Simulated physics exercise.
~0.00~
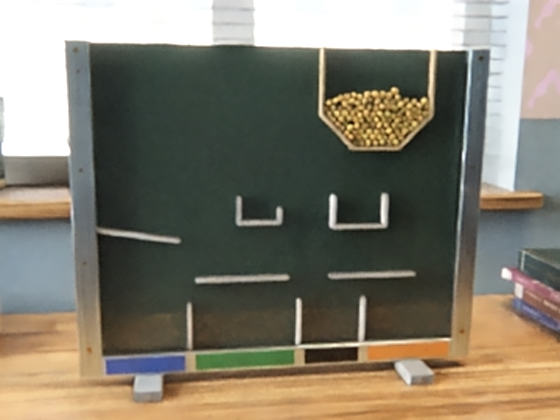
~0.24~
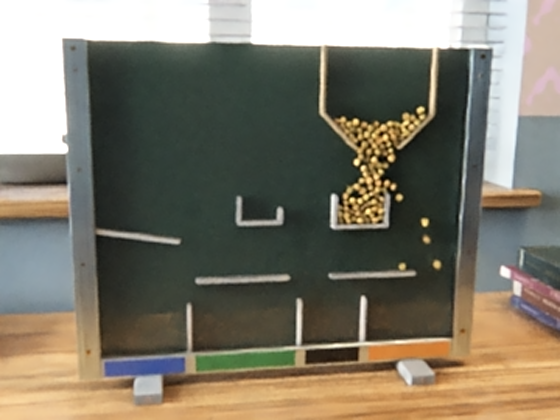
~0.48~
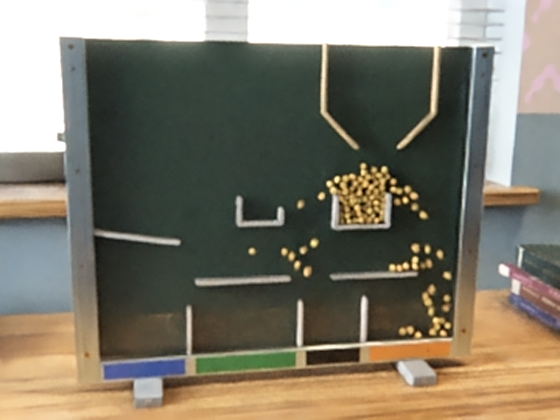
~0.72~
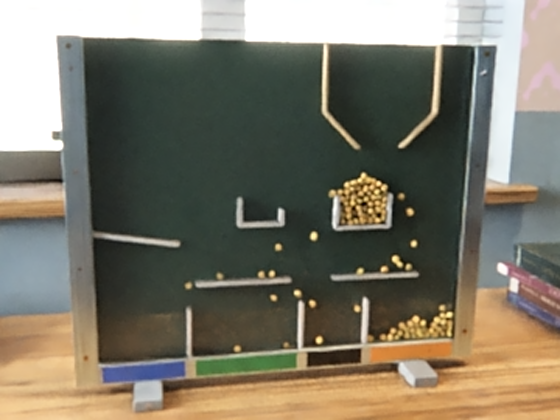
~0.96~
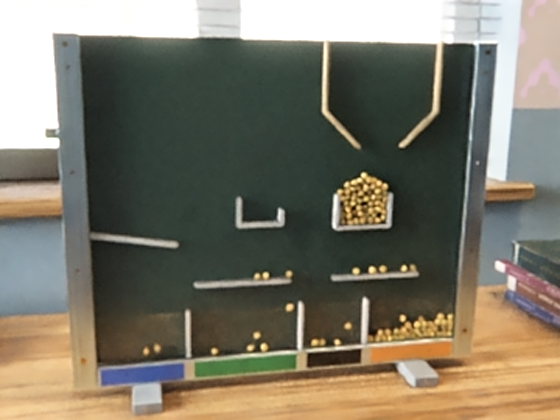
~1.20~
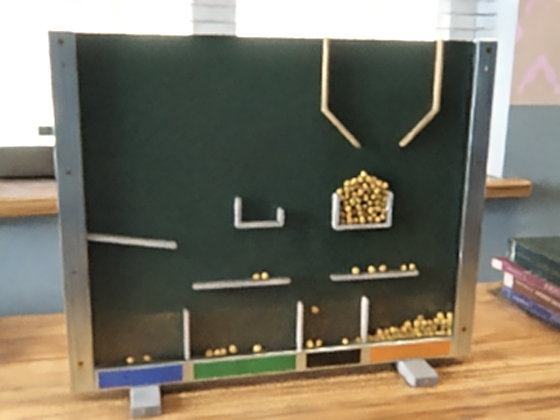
Small golden beads pouring from a hopper, heaping in a cup and spilling over ledges into bins, most of those in orange.
